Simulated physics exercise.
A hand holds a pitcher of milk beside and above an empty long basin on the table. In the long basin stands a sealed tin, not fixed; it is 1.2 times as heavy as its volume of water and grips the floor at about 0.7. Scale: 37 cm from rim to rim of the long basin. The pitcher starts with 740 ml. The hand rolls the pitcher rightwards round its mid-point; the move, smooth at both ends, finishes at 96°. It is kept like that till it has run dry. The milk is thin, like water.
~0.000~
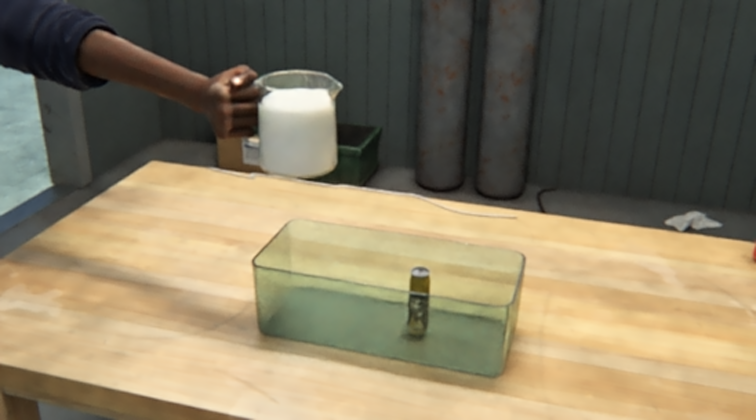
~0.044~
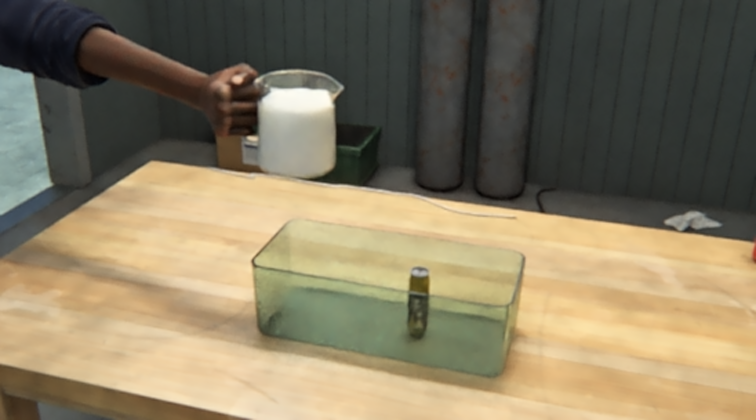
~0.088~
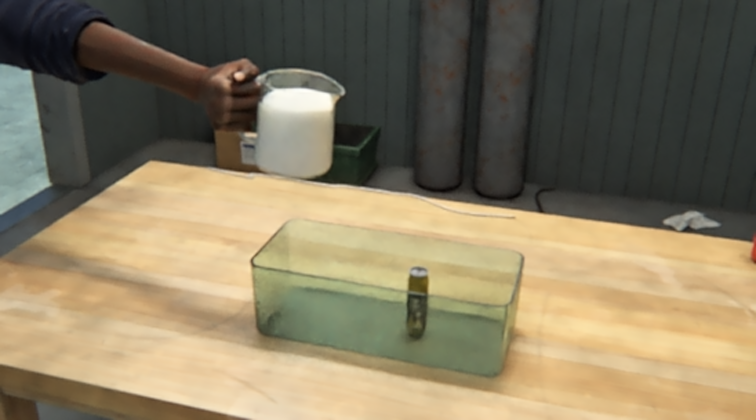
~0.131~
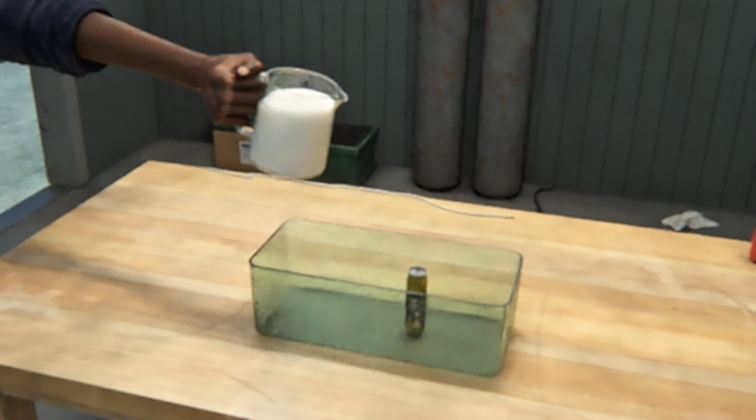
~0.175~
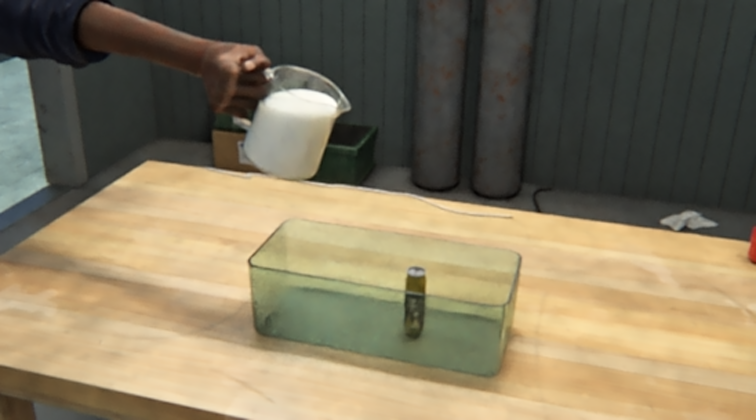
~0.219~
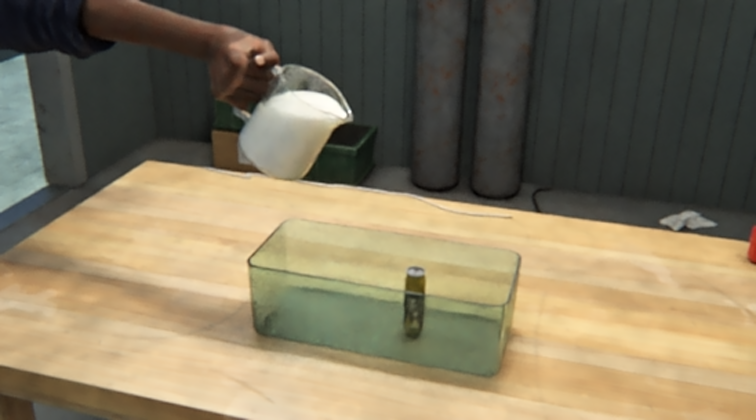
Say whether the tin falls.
It goes over.
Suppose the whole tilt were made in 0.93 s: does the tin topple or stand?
Then it goes over.
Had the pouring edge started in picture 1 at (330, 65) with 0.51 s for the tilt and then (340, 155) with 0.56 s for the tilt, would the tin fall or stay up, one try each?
First it falls; then it keeps standing.
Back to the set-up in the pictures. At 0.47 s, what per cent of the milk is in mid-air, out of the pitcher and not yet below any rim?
Some 28 per cent.
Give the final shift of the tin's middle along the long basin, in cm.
Some 8.5 cm.
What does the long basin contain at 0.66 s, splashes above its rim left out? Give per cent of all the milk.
About 42 per cent.
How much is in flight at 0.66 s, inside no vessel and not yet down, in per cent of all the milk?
Near 28 in a hundred.
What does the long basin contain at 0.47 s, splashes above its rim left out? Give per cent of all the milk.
Some 3 per cent.
Then, 0.47 s in, the tilt is 90° and 70 per cent is still to pour; the tin stands where it began.
Then, 0.66 s in, the tilt is 96° and 31 per cent is still to pour; the tin leans 8°.
Then, 0.85 s in, the tilt is 96° and 14 per cent is still to pour; the tin lies on its side.
Then, 1.06 s in, the tilt is 96° and 6 per cent is still to pour; the tin lies on its side.
Finally, the tin lies on its side.
